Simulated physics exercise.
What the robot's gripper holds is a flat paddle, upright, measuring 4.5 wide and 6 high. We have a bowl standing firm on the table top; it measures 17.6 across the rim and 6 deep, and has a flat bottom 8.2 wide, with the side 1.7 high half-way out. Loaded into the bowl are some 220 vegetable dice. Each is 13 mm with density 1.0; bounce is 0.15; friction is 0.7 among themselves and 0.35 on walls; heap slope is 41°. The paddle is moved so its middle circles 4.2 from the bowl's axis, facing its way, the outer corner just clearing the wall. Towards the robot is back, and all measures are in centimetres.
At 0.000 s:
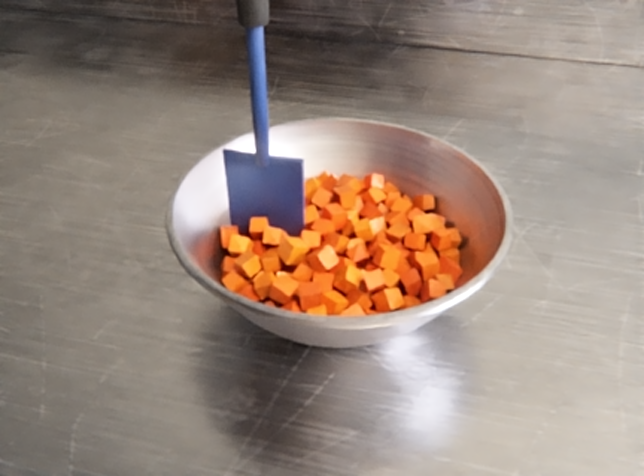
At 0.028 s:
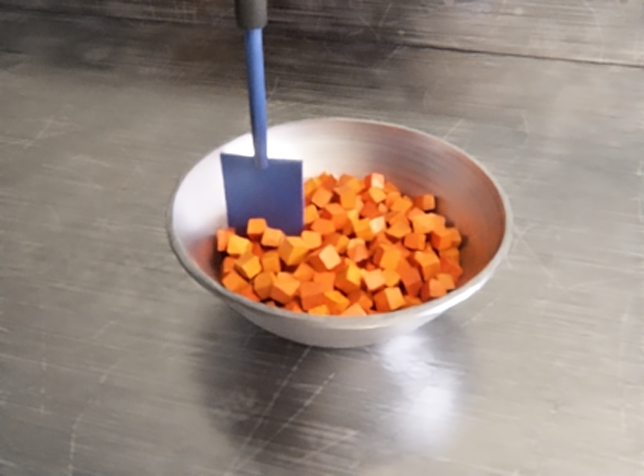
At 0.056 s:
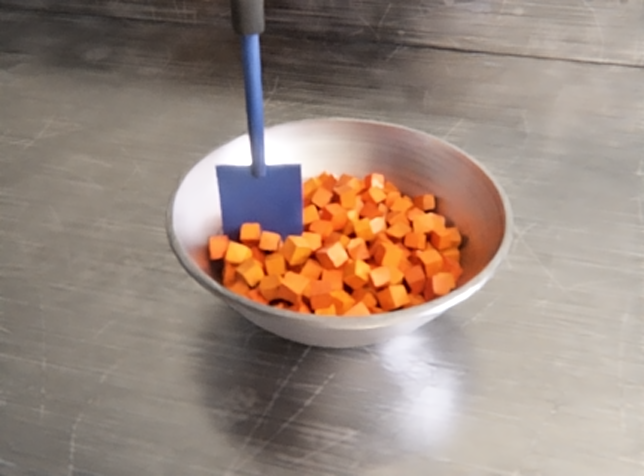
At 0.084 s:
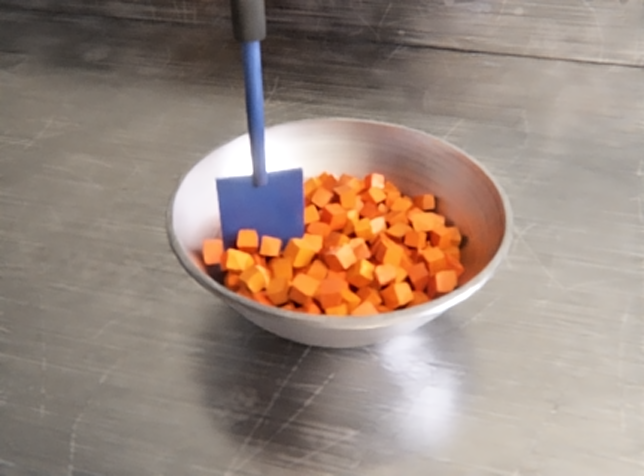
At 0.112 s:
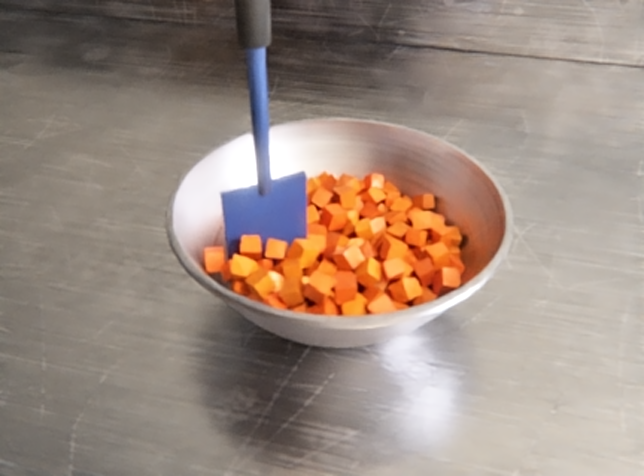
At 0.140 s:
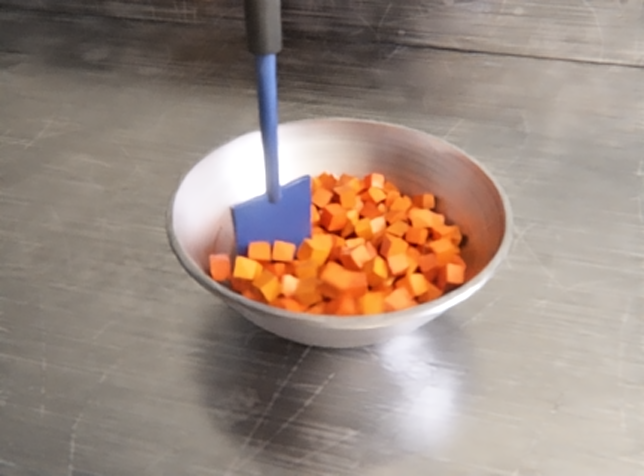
In a metal bowl, a blue paddle pushes orange cubes slightly toward the viewer.
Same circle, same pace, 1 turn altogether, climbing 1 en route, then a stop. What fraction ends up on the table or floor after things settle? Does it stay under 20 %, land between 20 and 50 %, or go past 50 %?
It stays under 20 %.
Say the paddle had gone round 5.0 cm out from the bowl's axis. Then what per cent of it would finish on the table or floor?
In that case some 15 %.
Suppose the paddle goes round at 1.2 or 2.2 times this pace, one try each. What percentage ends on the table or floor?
Roughly 15 and 40 per cent.
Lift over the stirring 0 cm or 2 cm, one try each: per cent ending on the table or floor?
About 20 and 10 per cent.
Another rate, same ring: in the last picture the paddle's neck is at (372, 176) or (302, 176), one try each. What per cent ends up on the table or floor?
First try: Around 45 %; second try: Around 25 %.
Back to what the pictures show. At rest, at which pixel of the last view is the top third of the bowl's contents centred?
I'd put it at about (255, 259).
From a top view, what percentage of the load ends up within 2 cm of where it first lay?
Roughly 5 per cent.
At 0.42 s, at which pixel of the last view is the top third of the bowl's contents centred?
Roughly at (439, 188).
By 0.42 s, 172° round, highest piece 8 above the table; 212 in the bowl, 5 on the table or floor, 5 in flight or on the tool.
By 0.69 s, 291° round, highest piece 8 above the table; 201 in the bowl, 20 on the table or floor, 1 in flight or on the tool.
By 1.03 s, 0° round, highest piece 7 above the table; 195 in the bowl, 27 on the table or floor.
By 1.73 s, 0° round, highest piece 7 above the table; 195 in the bowl, 27 on the table or floor.
Final count, 195 in the bowl, 27 on the table or floor. That is 12 % on the table or floor.
